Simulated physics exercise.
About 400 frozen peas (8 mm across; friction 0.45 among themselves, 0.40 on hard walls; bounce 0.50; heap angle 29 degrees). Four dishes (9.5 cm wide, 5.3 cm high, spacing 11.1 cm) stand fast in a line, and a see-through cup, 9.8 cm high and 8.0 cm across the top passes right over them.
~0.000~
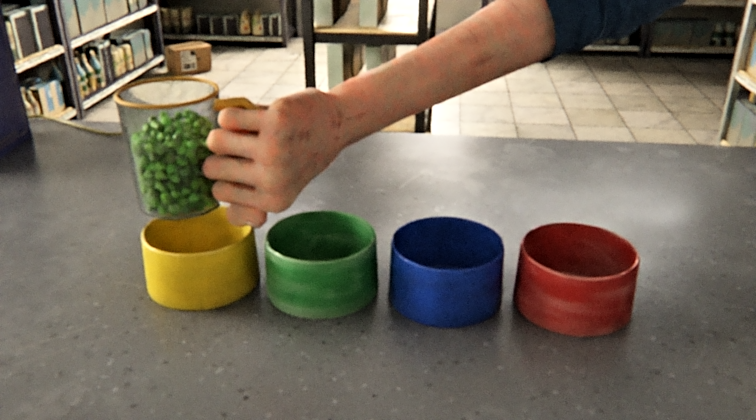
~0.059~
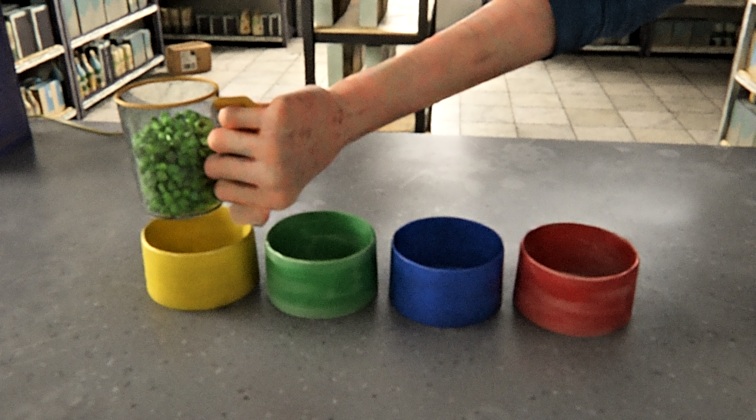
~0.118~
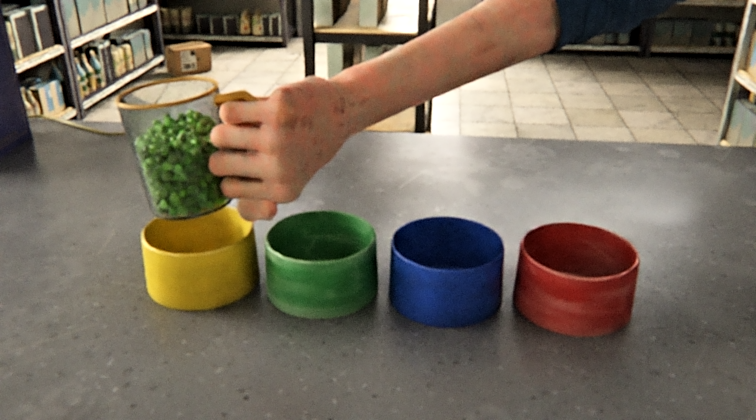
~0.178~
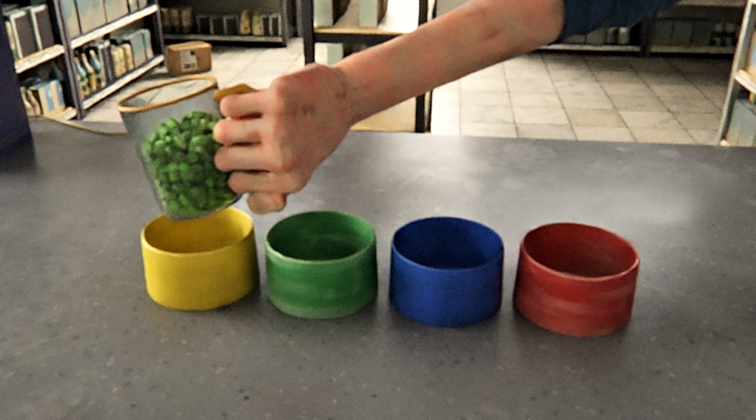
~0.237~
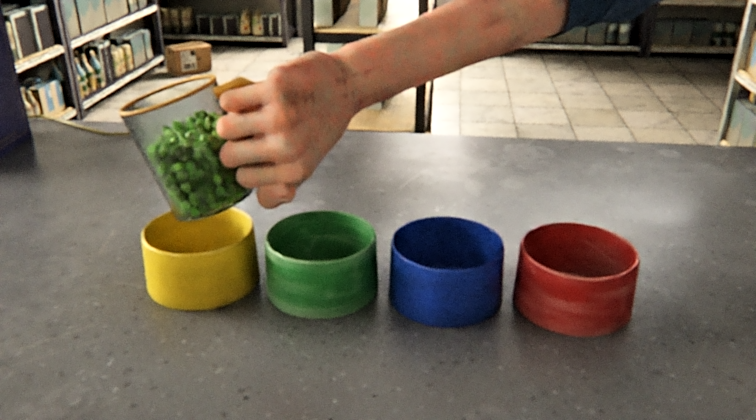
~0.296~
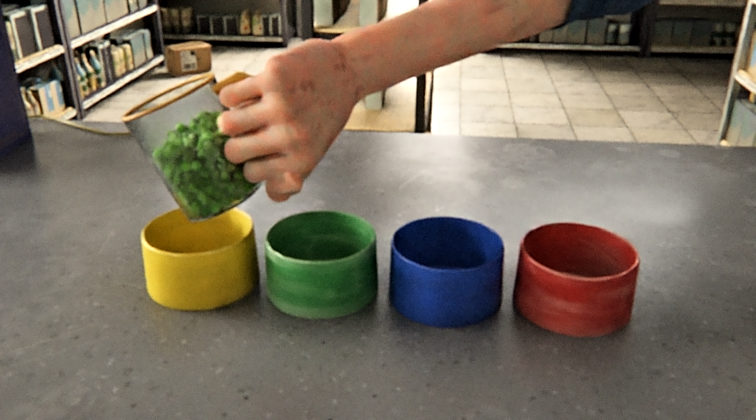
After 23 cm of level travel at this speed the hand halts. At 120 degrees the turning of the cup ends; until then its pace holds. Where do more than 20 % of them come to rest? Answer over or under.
Red dish: Under; blue dish: Under; green dish: Under; yellow dish: Over; on the counter: Over.
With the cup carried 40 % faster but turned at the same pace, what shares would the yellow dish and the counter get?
Yellow 0; counter 10.
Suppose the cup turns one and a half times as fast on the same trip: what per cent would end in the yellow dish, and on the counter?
Yellow 100, counter 0.
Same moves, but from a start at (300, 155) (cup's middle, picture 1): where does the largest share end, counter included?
The winner: Green.
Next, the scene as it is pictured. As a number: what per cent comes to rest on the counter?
About 35 per cent.
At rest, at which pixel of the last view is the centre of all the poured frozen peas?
Near (228, 272).
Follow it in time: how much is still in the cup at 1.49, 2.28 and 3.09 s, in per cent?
In turn: 15, 0, 0.
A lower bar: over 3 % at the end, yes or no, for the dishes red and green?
Red no; green yes.
After 1.49 s, tilt 120 degrees; cup holds 15 %, green 5 %, yellow 50 %.
After 2.28 s, tilt 120 degrees; cup holds 0 %, green 15 %, yellow 55 %.
After 3.09 s, tilt 120 degrees; cup holds 0 %, green 15 %, yellow 55 %.
By 3.4 s all is still; red 0 %, blue 0 %, green 15 %, yellow 55 %, counter 35 %.
